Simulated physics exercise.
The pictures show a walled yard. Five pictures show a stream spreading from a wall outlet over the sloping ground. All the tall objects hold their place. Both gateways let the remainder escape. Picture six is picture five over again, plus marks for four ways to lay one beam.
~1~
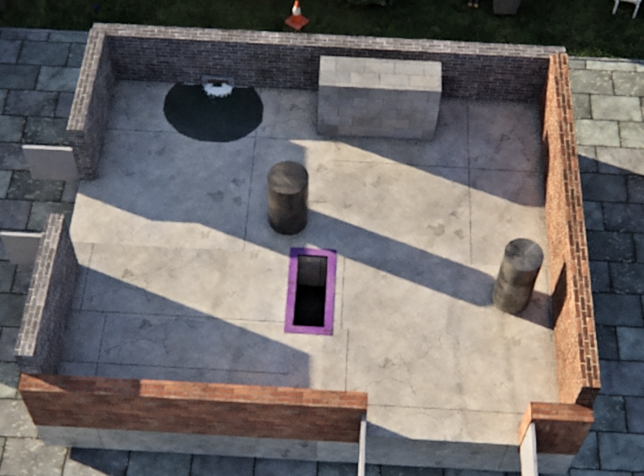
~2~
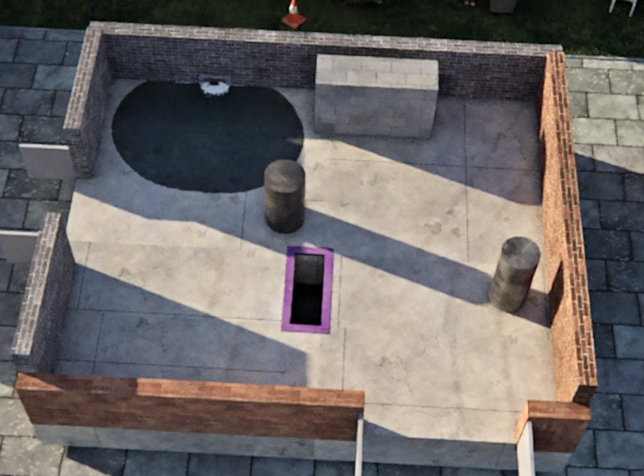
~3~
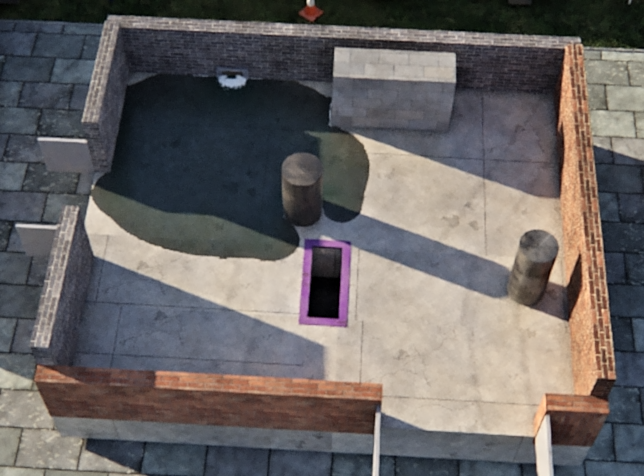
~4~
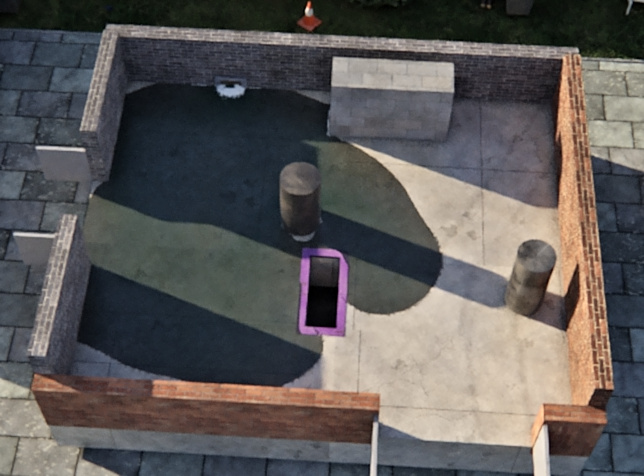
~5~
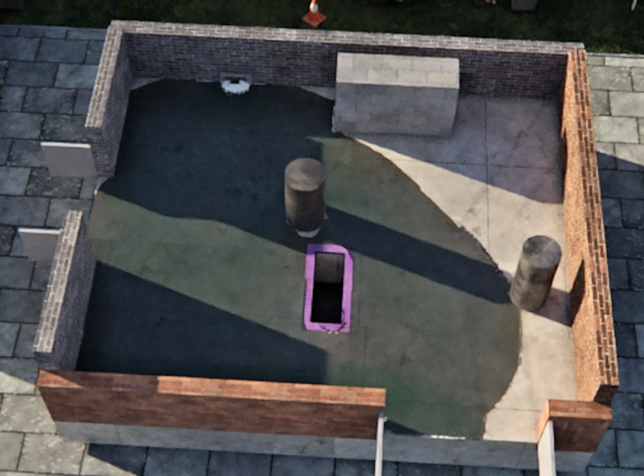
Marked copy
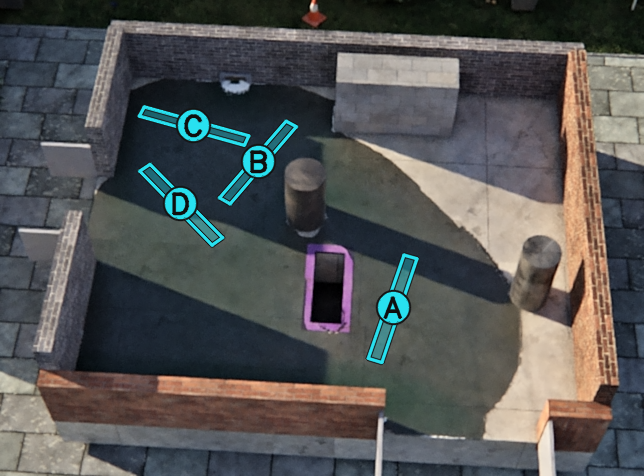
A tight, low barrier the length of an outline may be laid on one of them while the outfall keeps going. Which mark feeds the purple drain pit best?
D.
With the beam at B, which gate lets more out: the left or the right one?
The right gate.
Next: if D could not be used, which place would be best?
Place A.
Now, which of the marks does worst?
B it is.
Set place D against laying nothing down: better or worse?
Better.
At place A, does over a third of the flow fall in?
No.
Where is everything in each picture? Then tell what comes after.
The first frame shows outfall at (218, 81); purple drain pit at (311, 290); open gate at (442, 424); open gate at (87, 221); 4 % of the ground under water, visible out to (238, 134); purple drain pit still dry.
In the second frame, 14 % of the ground under water, visible out to (182, 186); purple drain pit still dry.
In the third frame, 28 % of the ground under water, visible out to (242, 255); purple drain pit still dry.
In the fourth frame, 51 % of the ground under water, visible out to (301, 371); purple drain pit taking water.
In the fifth frame, 69 % of the ground under water, visible out to (491, 378); purple drain pit taking water.
In cyan, A from (375, 360) to (410, 256); B from (224, 200) to (291, 123); C from (141, 111) to (246, 140); D from (144, 167) to (217, 241).
For place A, about 18 % of the stream goes into the purple drain pit, about 82 % out by the gates.
For place B, about 6 % of the stream goes into the purple drain pit, about 94 % out by the gates.
For place C, about 9 % of the stream goes into the purple drain pit, about 90 % out by the gates.
For place D, about 29 % of the stream goes into the purple drain pit, about 71 % out by the gates.
